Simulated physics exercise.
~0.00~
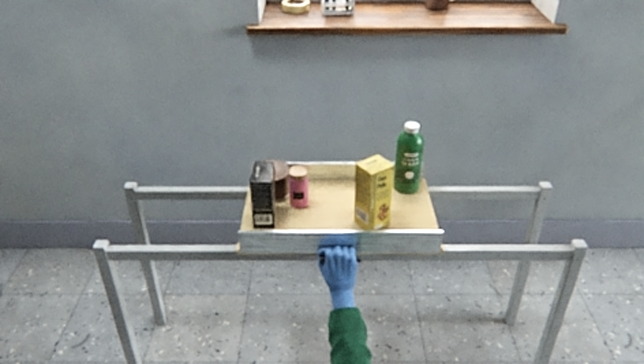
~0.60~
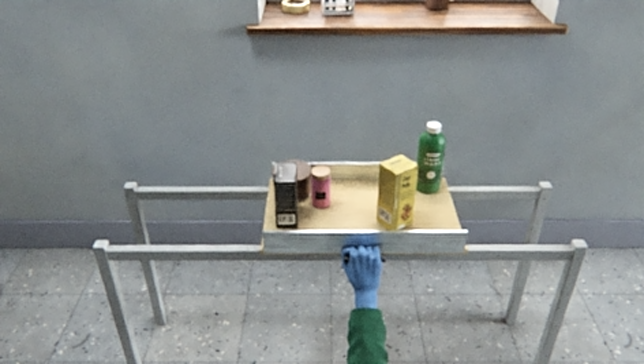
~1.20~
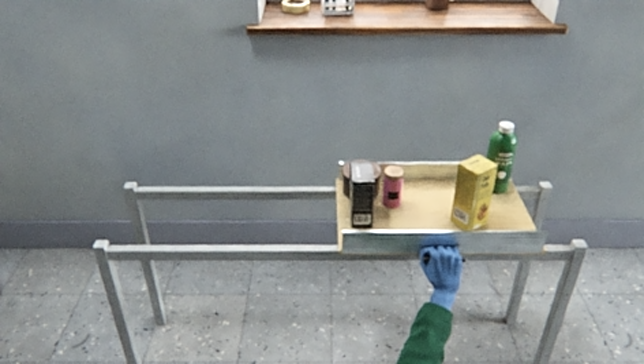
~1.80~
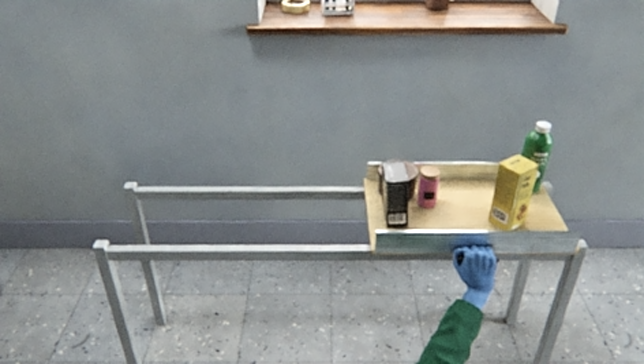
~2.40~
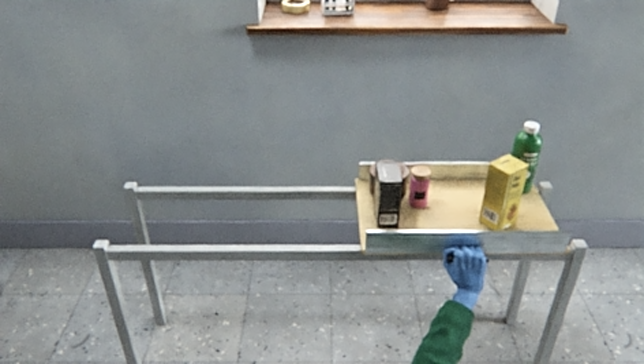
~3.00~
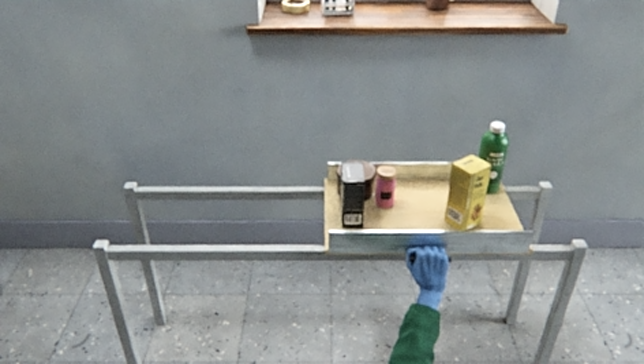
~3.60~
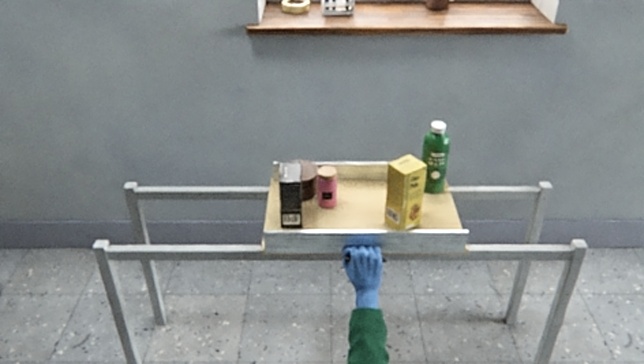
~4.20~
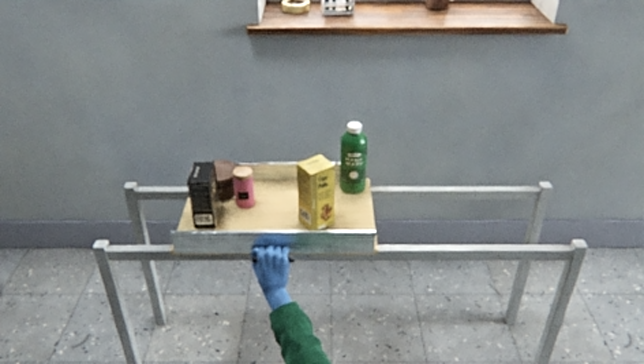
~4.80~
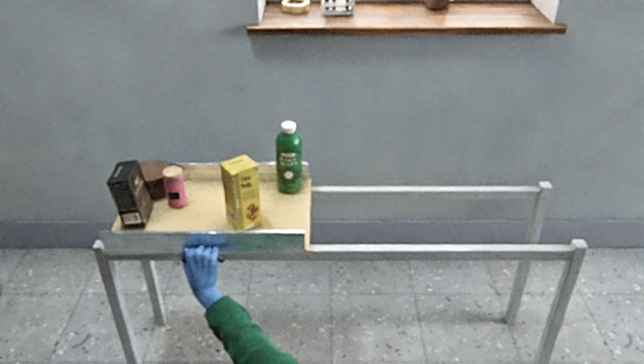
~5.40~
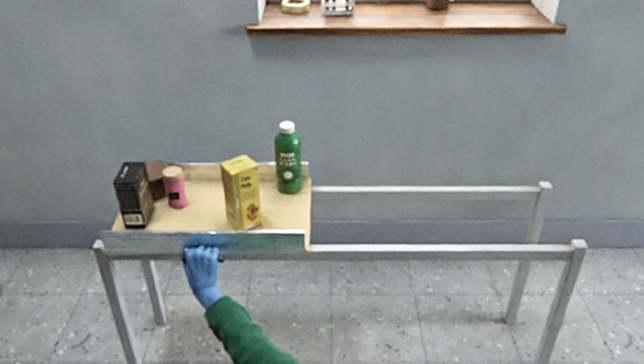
A tray holding a yellow carton, a black packet, a pink shaker, a brown tub and a green bottle slides right along metal rails, pushed by a blue-gloved hand, then travels back left to the far end, where it rests with everything still standing.
